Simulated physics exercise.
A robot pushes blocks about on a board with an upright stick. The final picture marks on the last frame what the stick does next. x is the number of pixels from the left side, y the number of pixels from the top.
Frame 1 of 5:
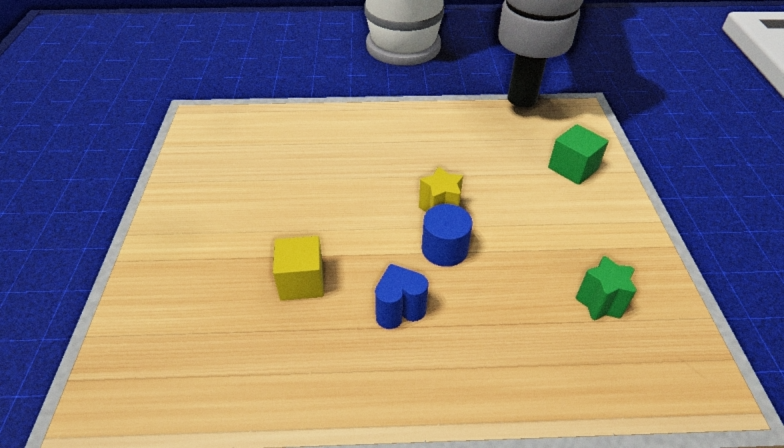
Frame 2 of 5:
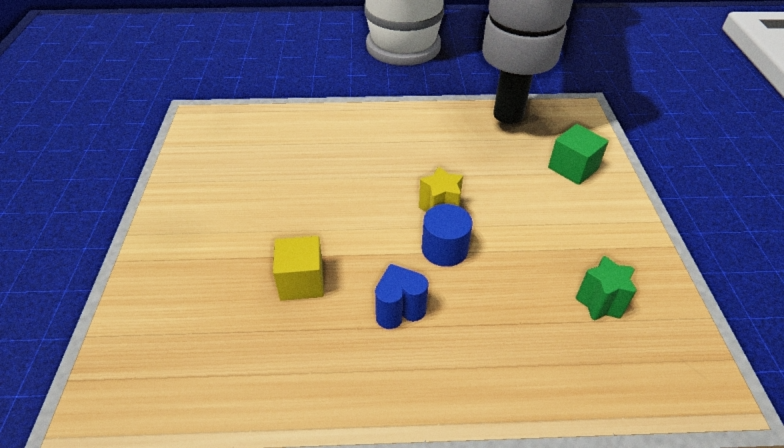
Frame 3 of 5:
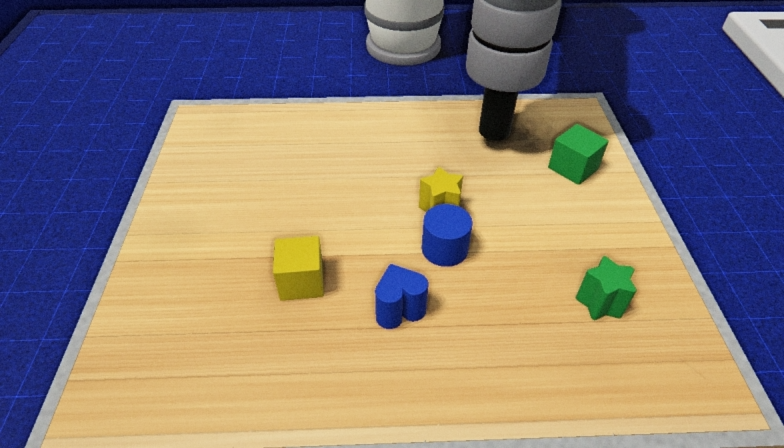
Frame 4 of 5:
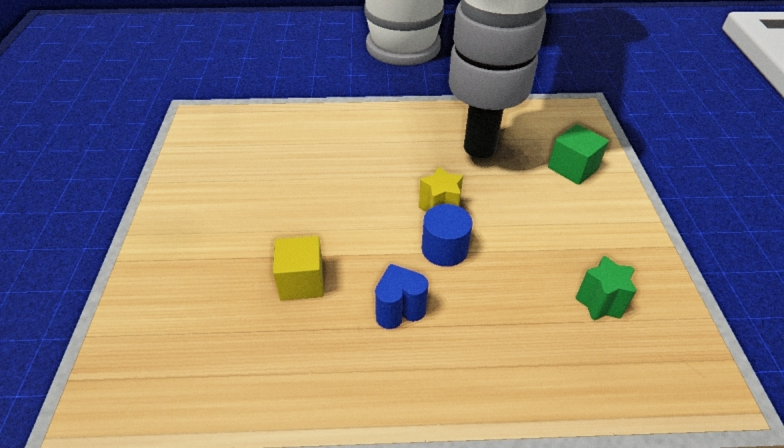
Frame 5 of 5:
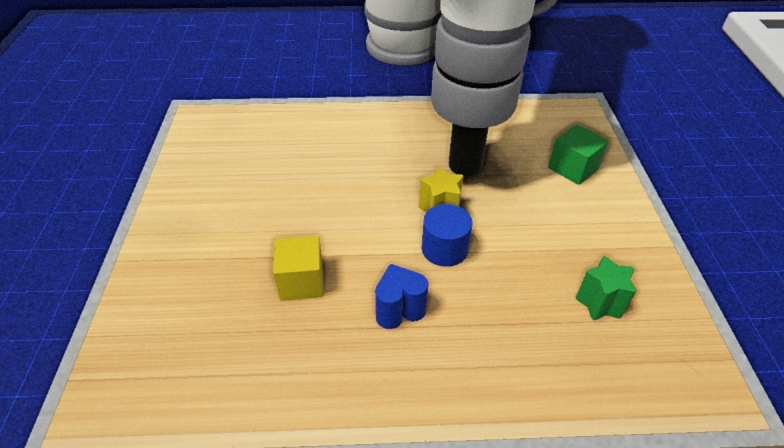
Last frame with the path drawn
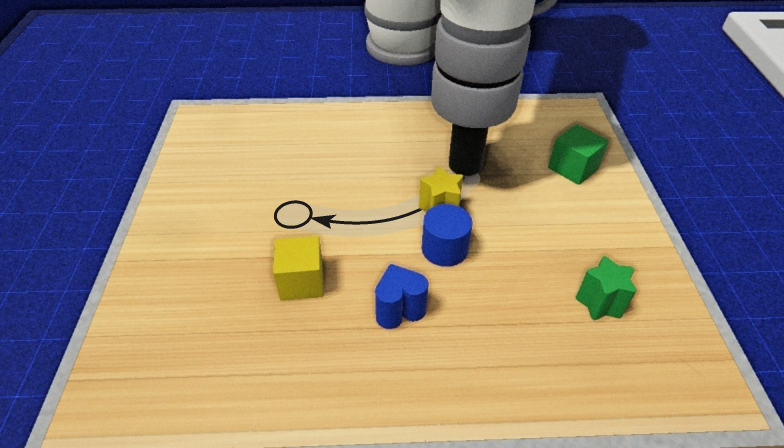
On a wooden board scattered with yellow, blue and green blocks, a robot arm moved its black stick down and to the left, nearing the yellow star, while the blocks all stayed still.
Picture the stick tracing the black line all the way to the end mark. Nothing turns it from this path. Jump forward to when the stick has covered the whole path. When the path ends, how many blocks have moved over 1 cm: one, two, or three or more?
Two blocks move more than 1 cm.
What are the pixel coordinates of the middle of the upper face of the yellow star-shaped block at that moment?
Top centre: (408, 213).
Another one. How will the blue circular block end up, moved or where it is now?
It shifts.
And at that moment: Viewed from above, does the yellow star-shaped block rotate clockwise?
No
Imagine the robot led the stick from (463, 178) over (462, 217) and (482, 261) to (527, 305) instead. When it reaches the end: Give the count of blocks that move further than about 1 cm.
The push will move two blocks.
Path on the board, from (463, 178) via (422, 209) and (358, 223), ending at (293, 214).
The first path, step by step. One third of the way, stick (421, 197); yellow star-shaped block (422, 205), turned 25° anticlockwise; blue circular block (447, 230).
Two thirds of the way, stick (357, 211); yellow star-shaped block (408, 213), turned 60° anticlockwise; blue circular block (447, 232).
At the end, stick (291, 202); yellow four-sided block in place; yellow star-shaped block (408, 213), turned 60° anticlockwise; blue circular block (447, 232).
